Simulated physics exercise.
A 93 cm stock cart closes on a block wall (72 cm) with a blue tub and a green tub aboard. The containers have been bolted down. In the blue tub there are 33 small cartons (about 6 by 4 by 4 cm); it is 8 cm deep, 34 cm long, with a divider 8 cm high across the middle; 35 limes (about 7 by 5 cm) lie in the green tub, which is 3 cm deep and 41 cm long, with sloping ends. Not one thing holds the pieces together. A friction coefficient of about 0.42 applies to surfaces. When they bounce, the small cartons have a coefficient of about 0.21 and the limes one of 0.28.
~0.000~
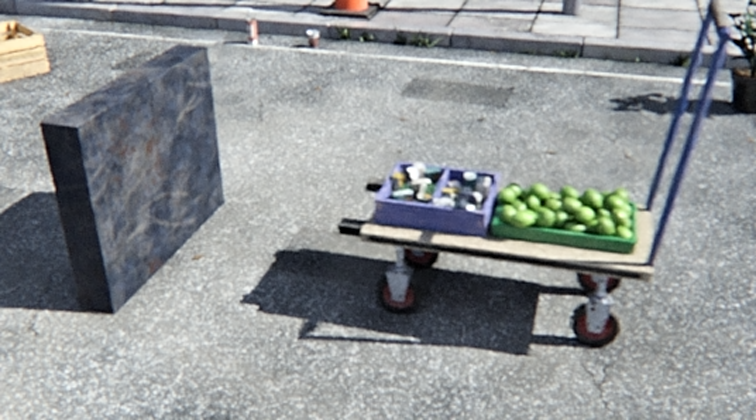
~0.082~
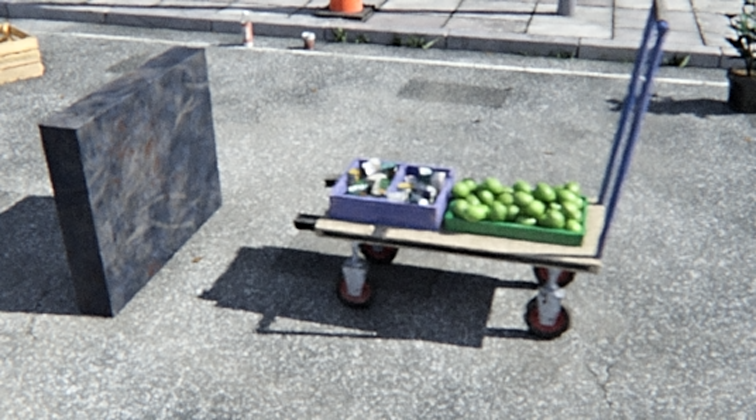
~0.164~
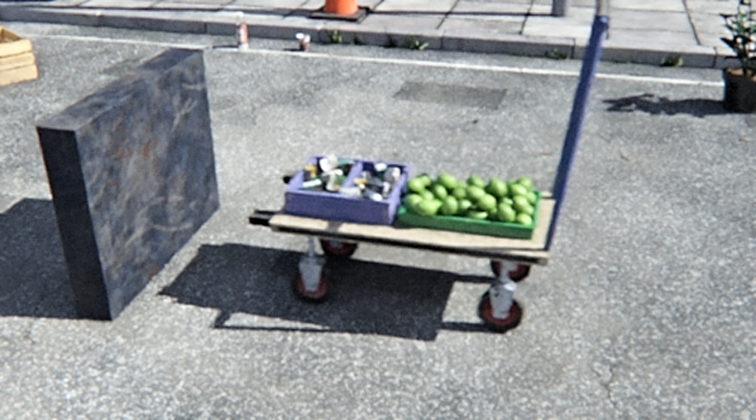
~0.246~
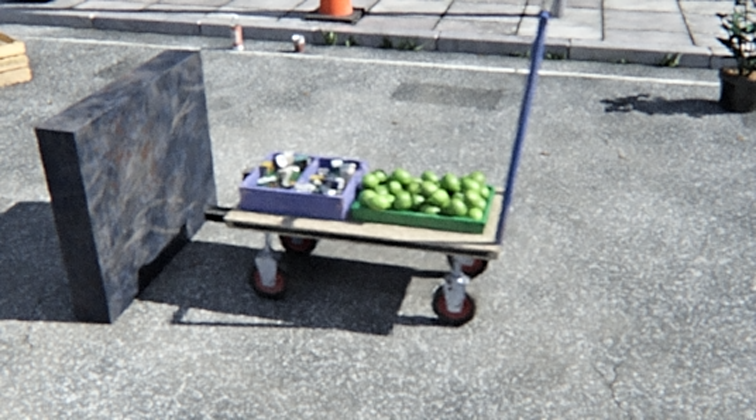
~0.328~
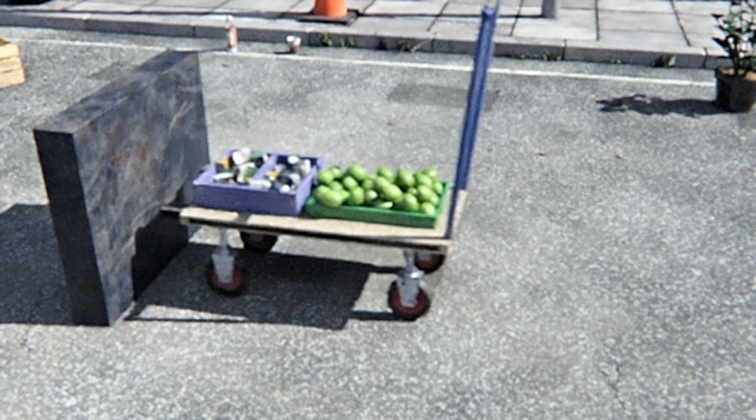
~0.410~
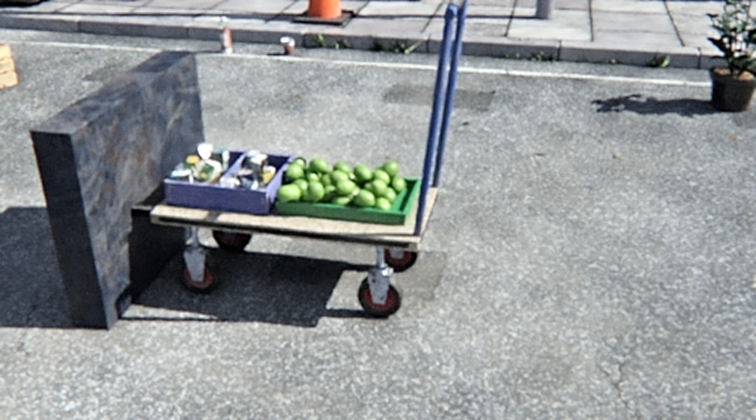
Flatbed cart carrying a blue tub of small items and a green tub of round green fruit rolling left to a dark block wall.
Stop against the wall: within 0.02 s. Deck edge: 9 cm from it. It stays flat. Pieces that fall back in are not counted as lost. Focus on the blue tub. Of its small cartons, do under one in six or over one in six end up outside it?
Under one in six do.
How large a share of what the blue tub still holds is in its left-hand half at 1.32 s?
Roughly 60 percent of the remaining load.
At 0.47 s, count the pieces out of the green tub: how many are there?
Green tub - close to 3.
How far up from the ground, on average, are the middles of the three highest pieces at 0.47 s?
Roughly 48 centimetres.
After 0.47 s, the blue tub has all 33 and the green tub is down by 3 of 35.
After 0.59 s, the blue tub is down by 1 of 33 and the green tub is down by 7 of 35.
After 0.82 s, the blue tub is down by 1 of 33 and the green tub is down by 8 of 35.
When it is over (at 1.32 s), the blue tub is down by 1 of 33 and the green tub is down by 9 of 35. Asked share, 1 of 33, 3 per cent.
